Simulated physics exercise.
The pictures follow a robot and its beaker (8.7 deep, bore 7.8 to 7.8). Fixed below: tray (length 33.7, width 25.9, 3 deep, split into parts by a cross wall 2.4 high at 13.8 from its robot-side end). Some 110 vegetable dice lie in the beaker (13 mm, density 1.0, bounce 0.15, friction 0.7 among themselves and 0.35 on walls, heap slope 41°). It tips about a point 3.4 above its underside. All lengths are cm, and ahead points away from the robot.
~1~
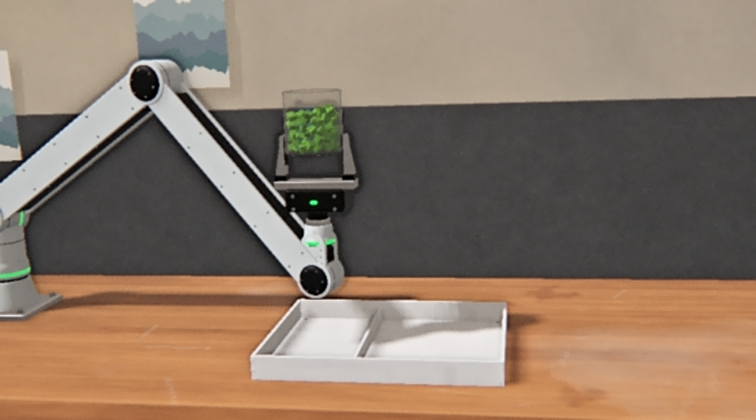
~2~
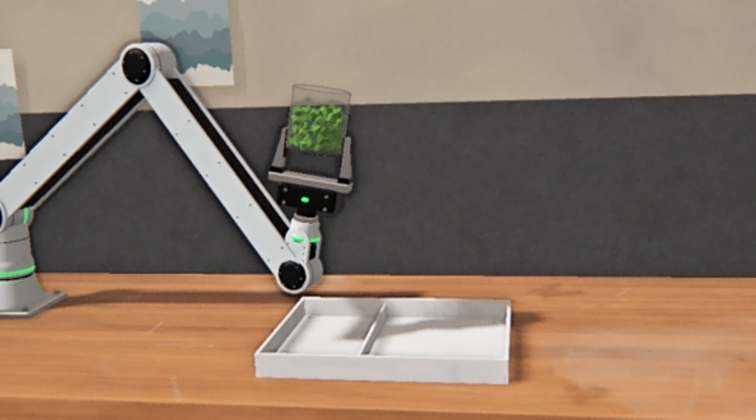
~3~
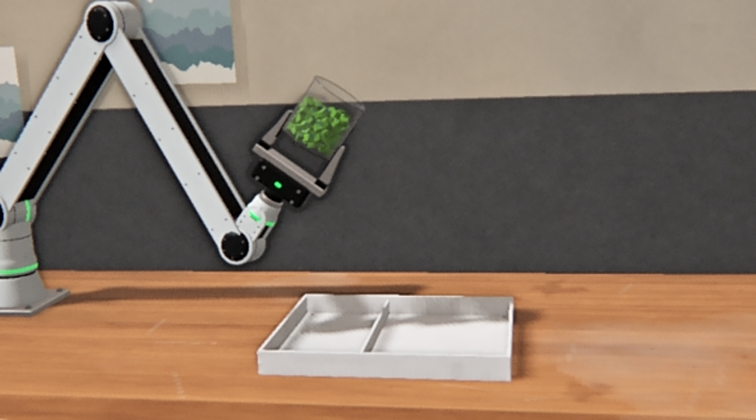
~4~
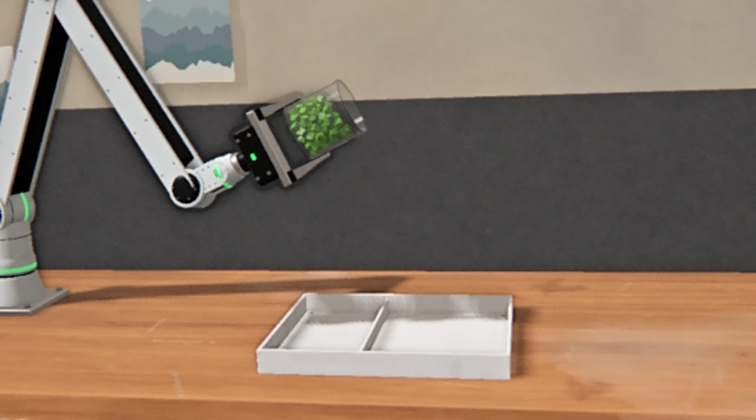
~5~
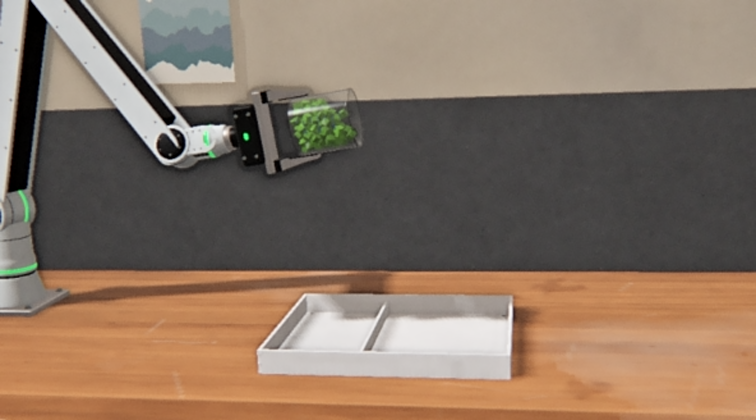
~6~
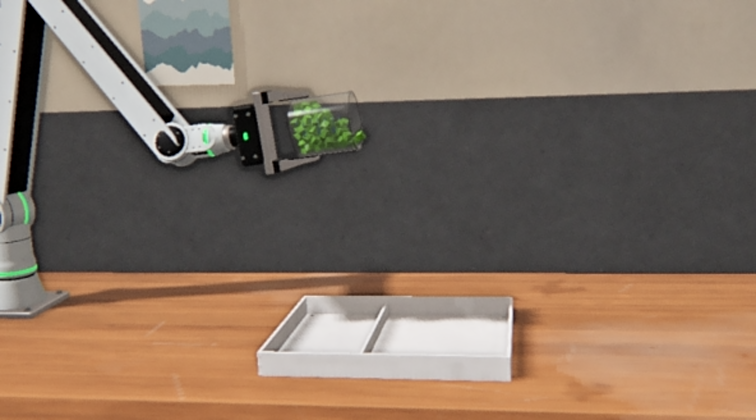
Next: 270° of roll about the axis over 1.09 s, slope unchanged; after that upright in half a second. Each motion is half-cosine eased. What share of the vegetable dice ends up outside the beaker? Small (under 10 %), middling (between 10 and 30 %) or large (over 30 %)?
Share outside the beaker: Middling (between 10 and 30 %).
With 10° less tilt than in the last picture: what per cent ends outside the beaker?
Some 0 per cent.
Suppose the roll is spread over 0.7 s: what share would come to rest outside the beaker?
Then about 15 per cent.
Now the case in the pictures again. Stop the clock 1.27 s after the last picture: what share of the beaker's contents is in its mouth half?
About 40 per cent.
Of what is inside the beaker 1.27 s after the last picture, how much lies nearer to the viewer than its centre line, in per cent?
About 35 per cent.
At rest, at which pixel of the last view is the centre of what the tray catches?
Around (409, 335).
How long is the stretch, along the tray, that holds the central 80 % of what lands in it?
About 6 cm.
Then, 0.64 s after the last picture, tipped 84°, highest piece 36 above the table; 106 in the beaker, 1 in the far-side part, 4 in flight or on a rim.
Then, 1.27 s after the last picture, tipped 59°, highest piece 35 above the table; 95 in the beaker, 16 in the far-side part.
Then, 1.79 s after the last picture, upright, highest piece 38 above the table; 95 in the beaker, 16 in the far-side part.
Then, 2.49 s after the last picture, upright, highest piece 38 above the table; 95 in the beaker, 16 in the far-side part.
Final count, 95 in the beaker, 16 in the far-side part. That is 14 % outside the beaker.
